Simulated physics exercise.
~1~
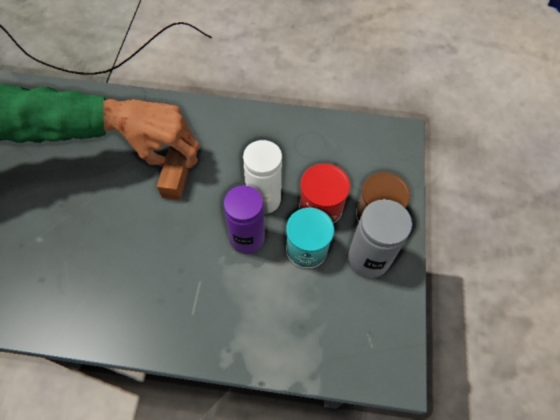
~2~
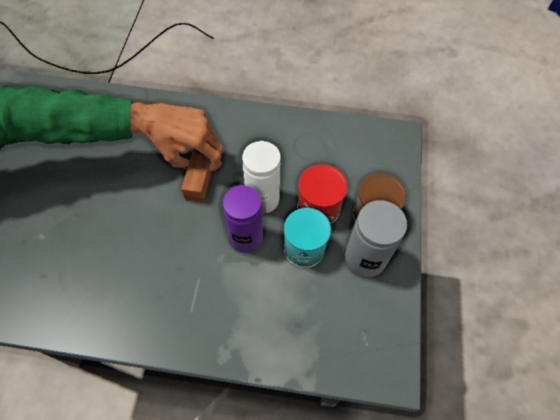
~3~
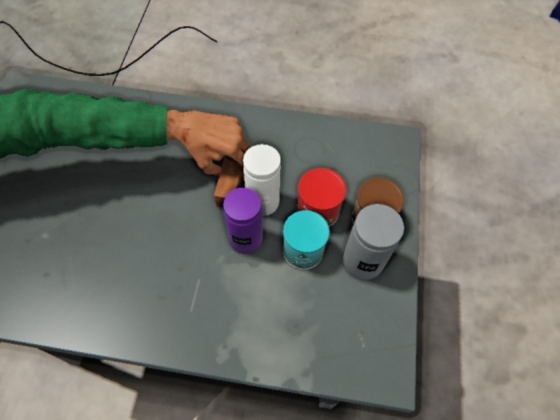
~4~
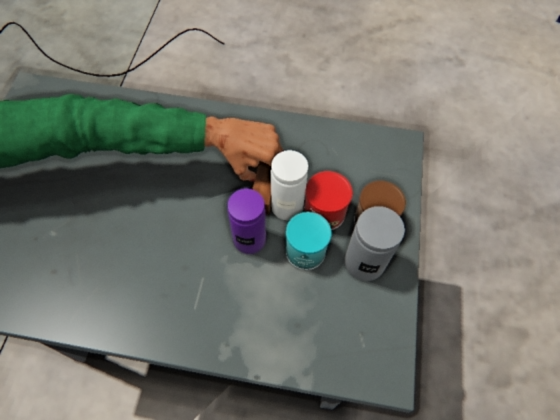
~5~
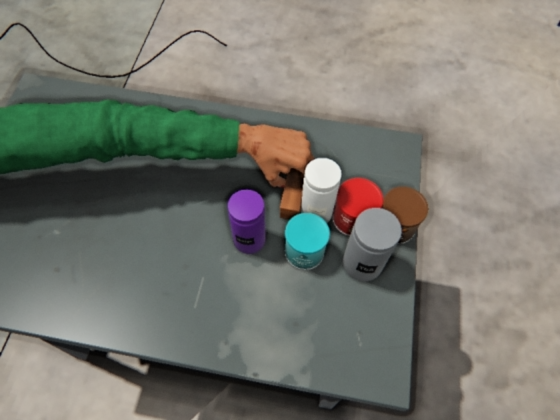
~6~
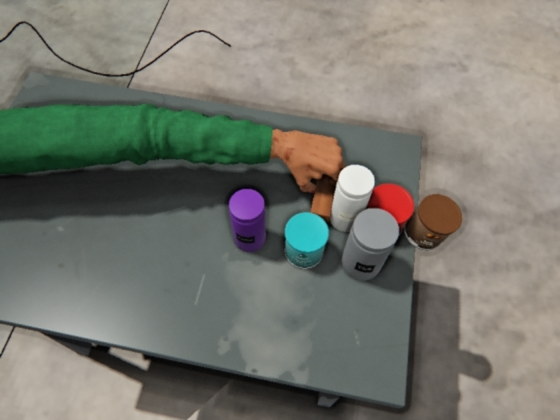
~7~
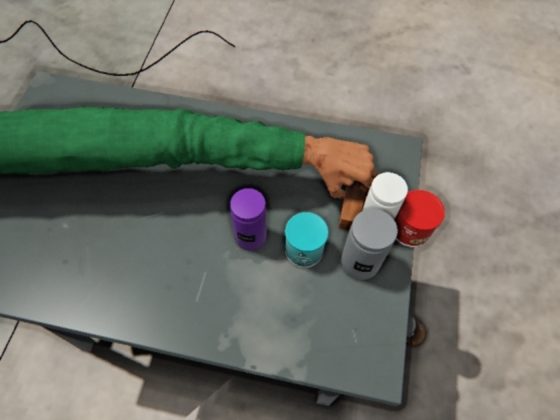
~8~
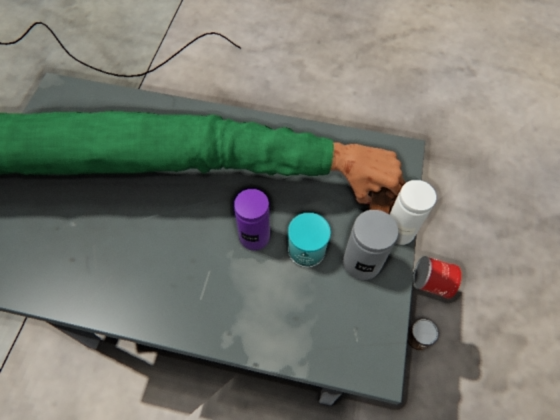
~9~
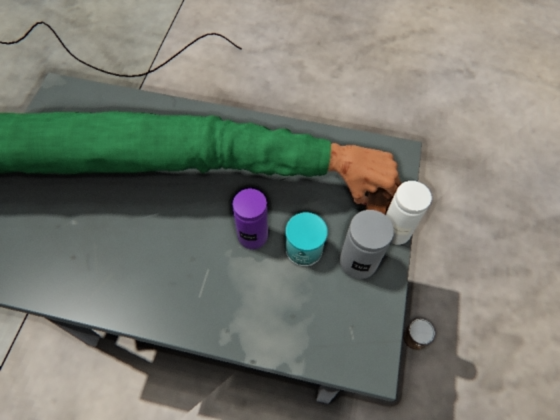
Green-sleeved arm pushing a block rightward along a grey table, shoving brown then red tins off as the white jar stays upright.
